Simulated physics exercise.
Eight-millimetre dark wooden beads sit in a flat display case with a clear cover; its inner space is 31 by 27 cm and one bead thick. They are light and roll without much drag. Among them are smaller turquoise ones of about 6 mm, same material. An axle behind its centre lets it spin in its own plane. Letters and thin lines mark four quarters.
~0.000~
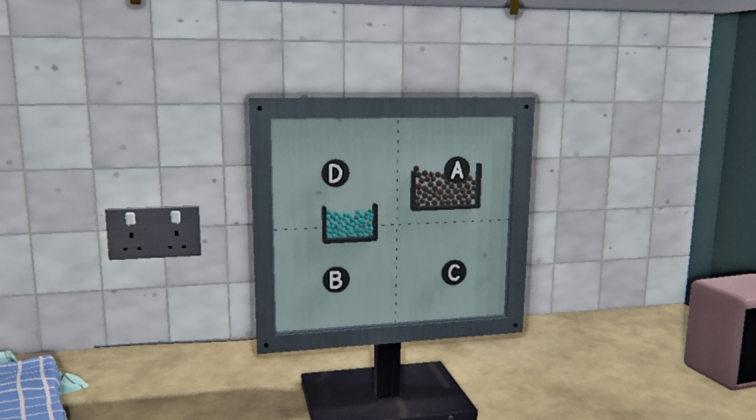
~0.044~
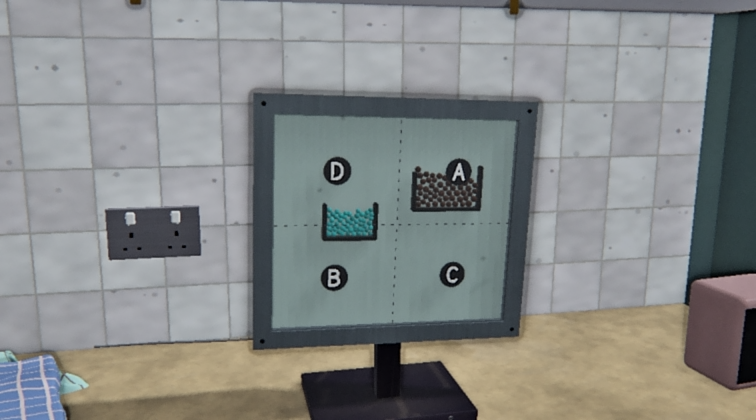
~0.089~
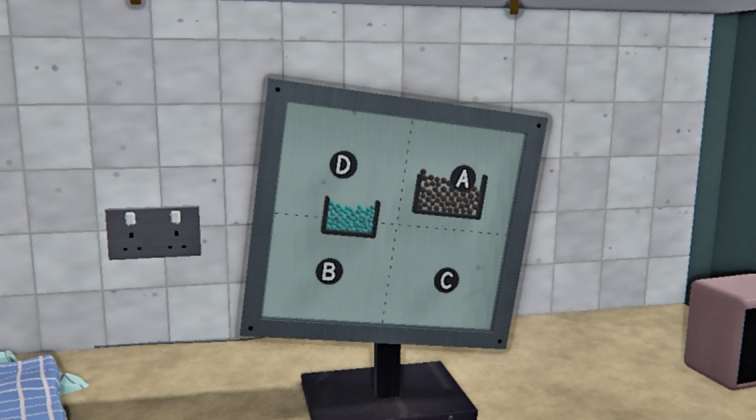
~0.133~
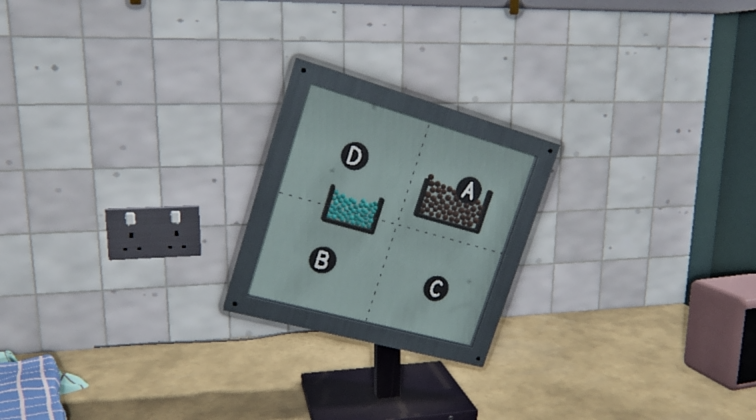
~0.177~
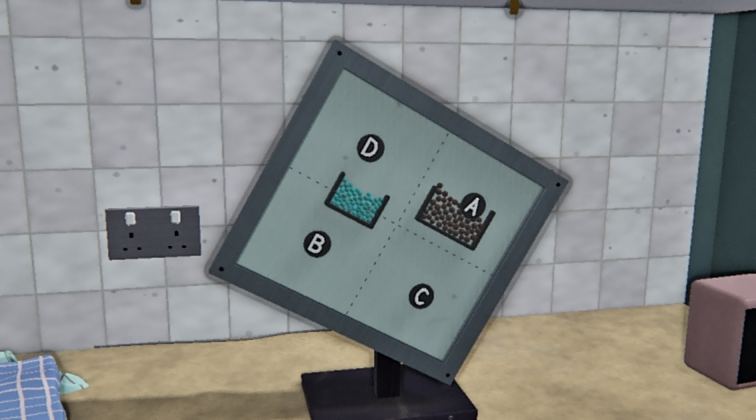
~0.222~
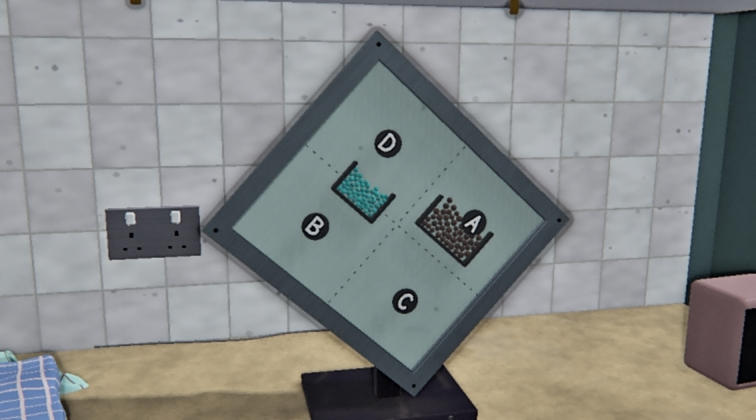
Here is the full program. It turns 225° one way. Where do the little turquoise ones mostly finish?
The one marked D.
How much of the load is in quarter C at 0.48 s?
Roughly 0 per cent.
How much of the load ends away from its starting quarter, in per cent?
Roughly 65 per cent.
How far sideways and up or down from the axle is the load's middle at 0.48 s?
Some 3 cm right and 4 cm below.
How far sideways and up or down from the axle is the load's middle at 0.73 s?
About 4 cm left and 12 cm below.
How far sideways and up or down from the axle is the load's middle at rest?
About 2 cm left and 15 cm below.
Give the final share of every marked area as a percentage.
Quarter A: 10; quarter B: 0; quarter C: 0; quarter D: 90.
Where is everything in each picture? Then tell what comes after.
The first frame shows level; about 110 beads; load centre (397, 207); top bead (416, 169); A (457, 170), B (336, 280), C (454, 272), D (336, 173).
The second frame shows turned 2° clockwise; load centre (398, 207); top bead (418, 169).
The third frame shows turned 8° clockwise; load centre (399, 207); top bead (423, 172); wall ends (420, 176) to (485, 177), (327, 198) to (378, 203).
The fourth frame shows turned 17° clockwise; load centre (402, 208); top bead (431, 177).
The fifth frame shows turned 30° clockwise; load centre (405, 209); top bead (344, 180).
The sixth frame shows turned 42° clockwise; load centre (409, 212); top bead (356, 170); A (474, 223), B (316, 227), C (405, 301), D (388, 144).
After 0.48 s, it stands 114° clockwise; the beads' middle is 3 cm right of and 4 cm below the centre; A 50 %, B 15 %, D 35 %; small ones, B 35 %, D 65 %.
After 0.73 s, it stands 183° clockwise; the beads' middle is 4 cm left of and 12 cm below the centre; A 60 %, D 40 %; small ones, A 25 %, D 75 %.
After 0.95 s, it has come round 225° clockwise; the beads' middle is 10 cm left of and 7 cm below the centre; A 60 %, D 40 %; small ones, A 20 %, D 80 %.
Settled by 1.9 s, it has come round 225° clockwise; A 10 %, B 0 %, C 0 %, D 90 %; small ones, D 100 %.
